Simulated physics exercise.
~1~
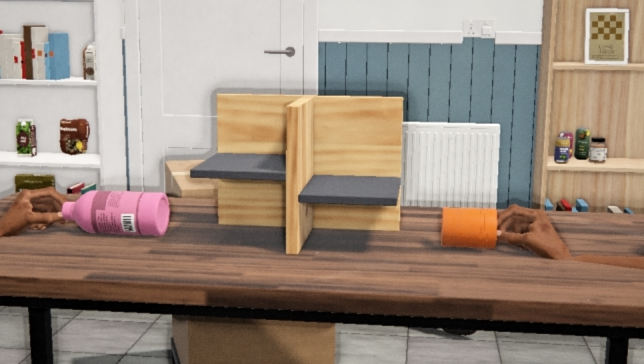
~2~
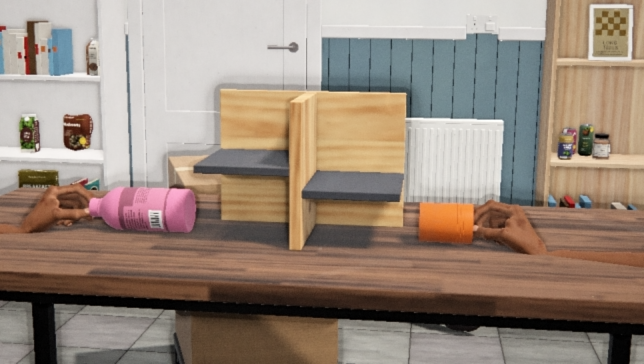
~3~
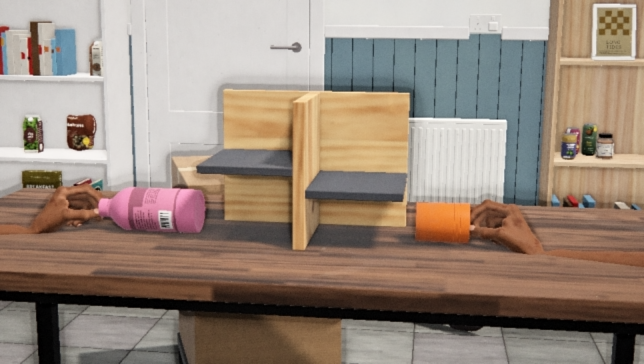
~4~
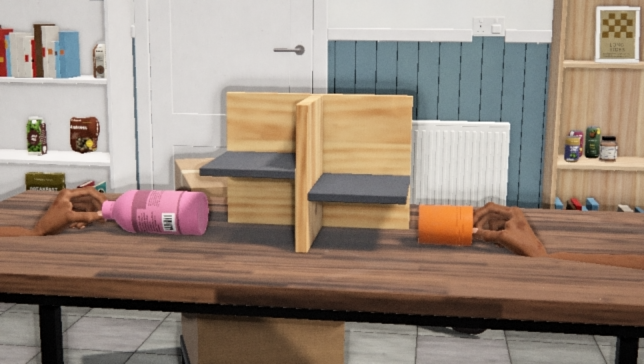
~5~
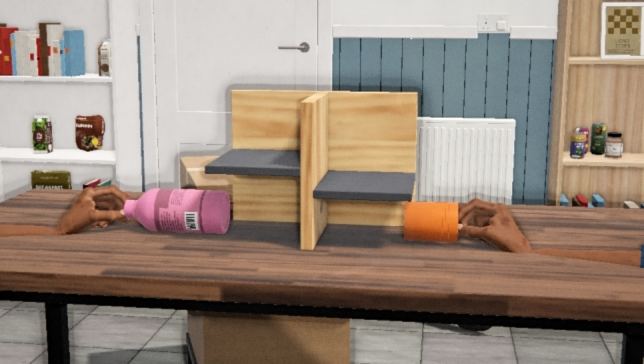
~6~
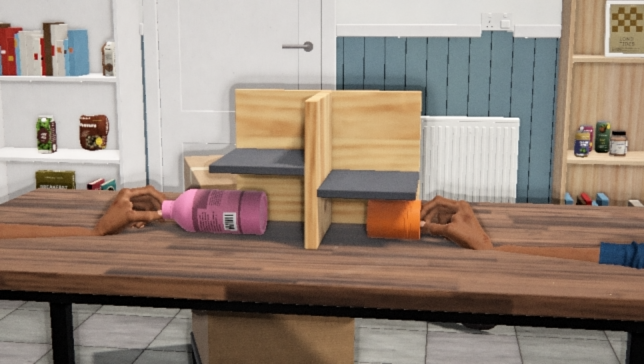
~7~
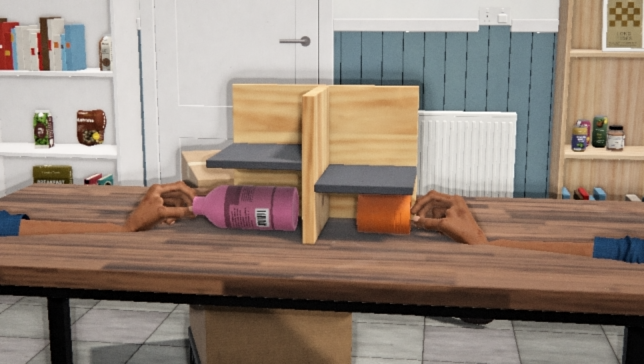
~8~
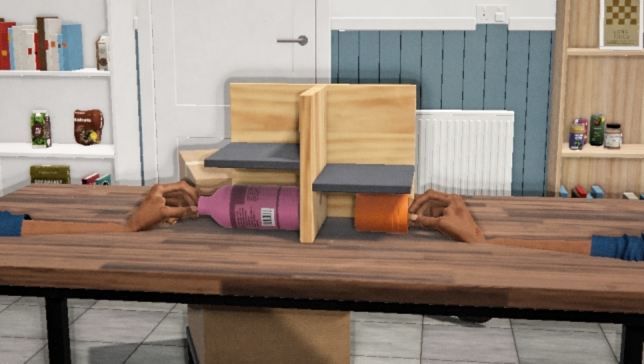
On a wooden table in a room with shelves, two hands slid a pink bottle rightward and an orange beaker leftward, both on their sides, toward a divided wooden shelf, and both ended up beneath its grey ledges without catching, still held.
